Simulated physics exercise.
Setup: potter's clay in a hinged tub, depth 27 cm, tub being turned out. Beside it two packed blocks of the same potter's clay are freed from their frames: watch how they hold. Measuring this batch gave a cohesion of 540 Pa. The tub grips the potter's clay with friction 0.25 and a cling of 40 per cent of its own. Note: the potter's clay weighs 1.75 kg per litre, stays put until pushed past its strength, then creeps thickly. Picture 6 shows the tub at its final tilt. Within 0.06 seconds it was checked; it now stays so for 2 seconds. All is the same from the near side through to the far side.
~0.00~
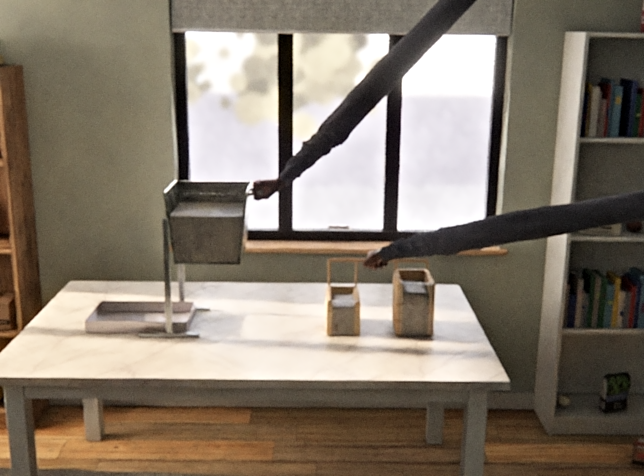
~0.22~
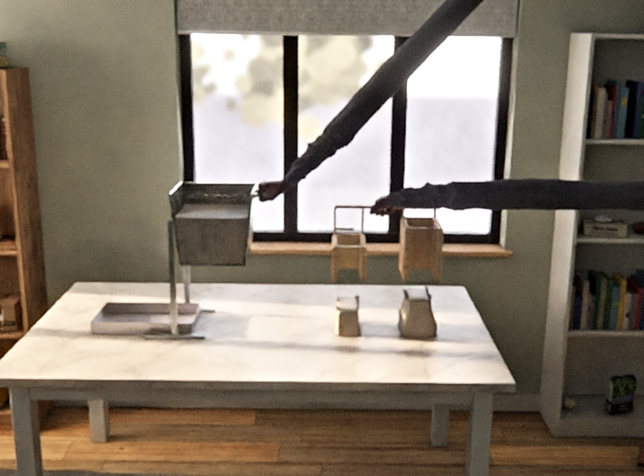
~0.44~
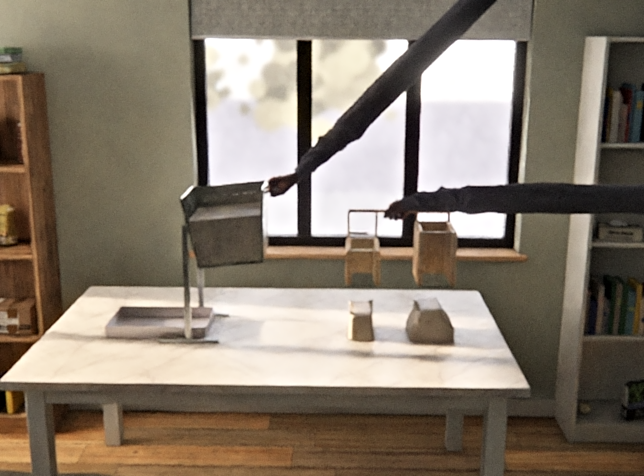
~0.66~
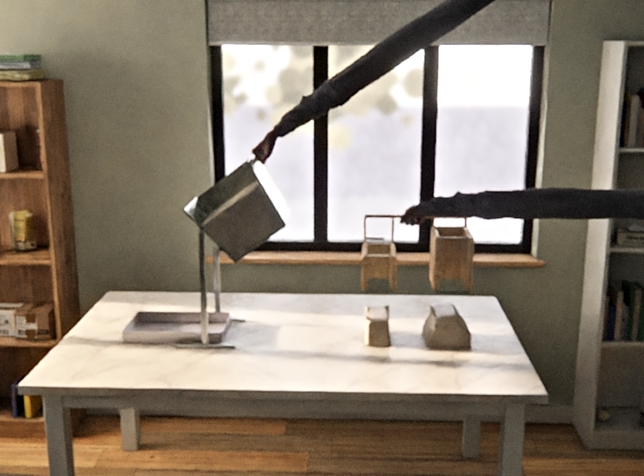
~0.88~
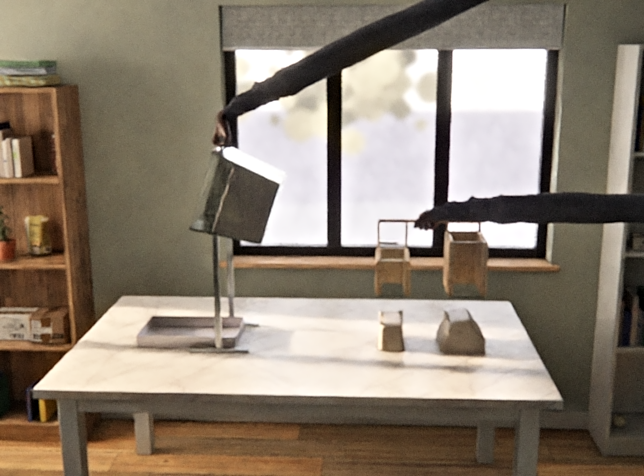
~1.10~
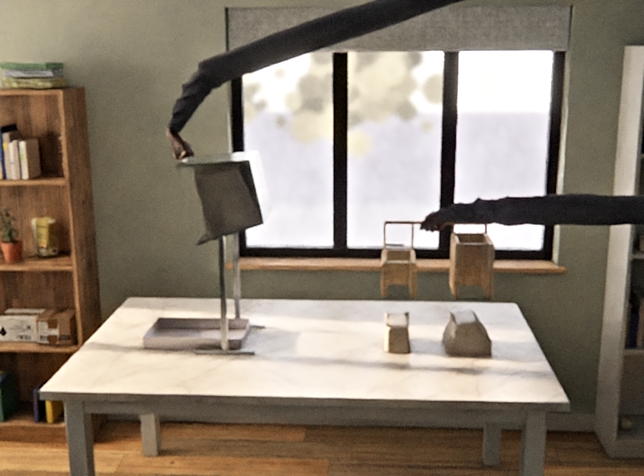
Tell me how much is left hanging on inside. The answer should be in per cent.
Roughly 0 % is left.
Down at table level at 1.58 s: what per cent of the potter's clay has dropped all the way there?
Near 55 per cent has got down by that time.
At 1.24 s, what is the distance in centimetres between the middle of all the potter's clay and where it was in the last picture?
Distance: About 10 cm.
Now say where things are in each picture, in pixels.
In the first frame, handle-side rim at (245, 194), tilt 0 degrees; highest point of the potter's clay at (191, 216); test blocks 12 cm, 18 cm high (left to right).
In the second frame, handle-side rim at (250, 195), tilt 0 degrees; highest point of the potter's clay at (197, 217); test blocks 12 cm, 16 cm high (left to right).
In the third frame, handle-side rim at (261, 191), tilt 6 degrees; highest point of the potter's clay at (256, 215); test blocks 12 cm, 14 cm high (left to right).
In the fourth frame, handle-side rim at (247, 163), tilt 37 degrees; highest point of the potter's clay at (256, 186); test blocks 12 cm, 14 cm high (left to right).
In the fifth frame, handle-side rim at (212, 154), tilt 72 degrees; highest point of the potter's clay at (233, 167); test blocks 12 cm, 14 cm high (left to right).
In the sixth frame, handle-side rim at (177, 168), tilt 102 degrees; highest point of the potter's clay at (233, 169); test blocks 12 cm, 14 cm high (left to right).
By 1.24 s, the tub is at 102 degrees and holds 76 %.
By 1.41 s, the tub is at 102 degrees and holds 37 %.
By 1.58 s, the tub is at 102 degrees and holds 29 %.
By 1.75 s, the tub is at 102 degrees and holds 23 %.
By 3.10 s, at the end, the tub is at 102 degrees and holds 0 %.
